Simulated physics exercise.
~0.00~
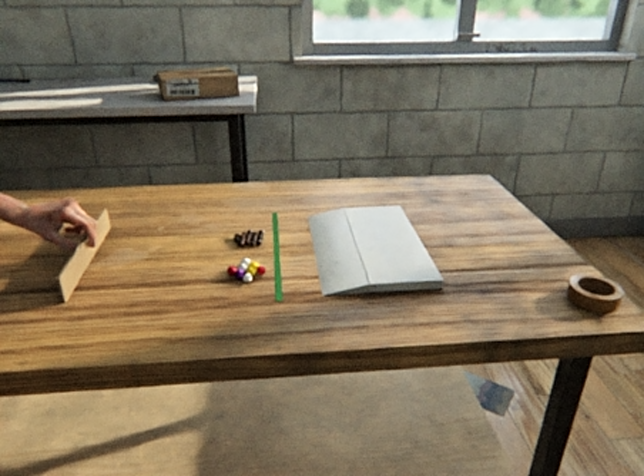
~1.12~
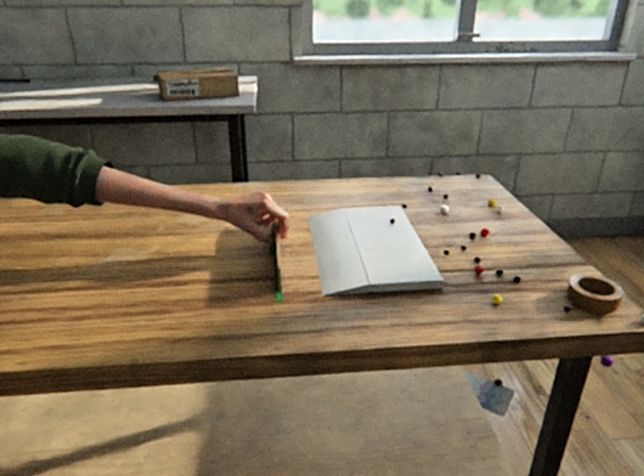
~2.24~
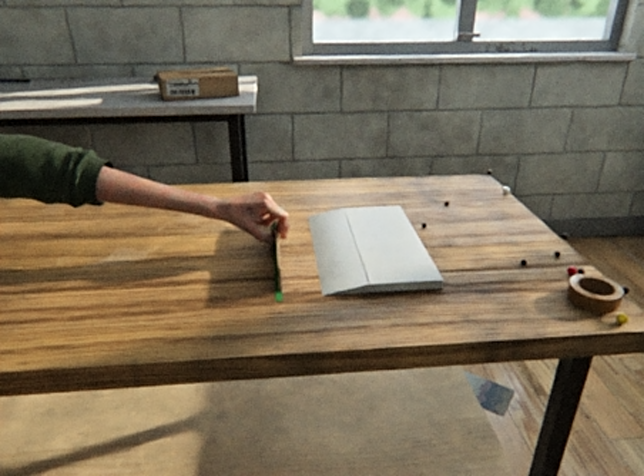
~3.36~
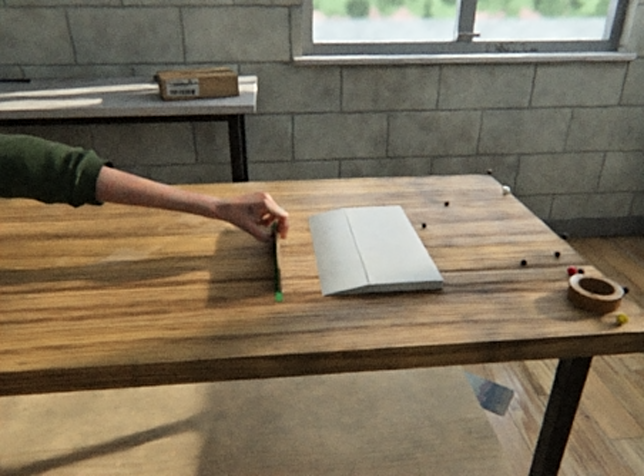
A hand holding an upright piece of card starts at the left of a wooden table, seen from slightly above by a still camera in a room with grey block walls and a window. Two small clusters, one of dark pieces and one of red, yellow and white ones, sit before a green tape line and a low pale ramp, with a brown tape roll at the right. The card sweeps right and stops at the tape, sending the pieces over the ramp. They scatter across the right side, some leaving the table. The last few settle near its edge and the roll, while the hand holds the card still.
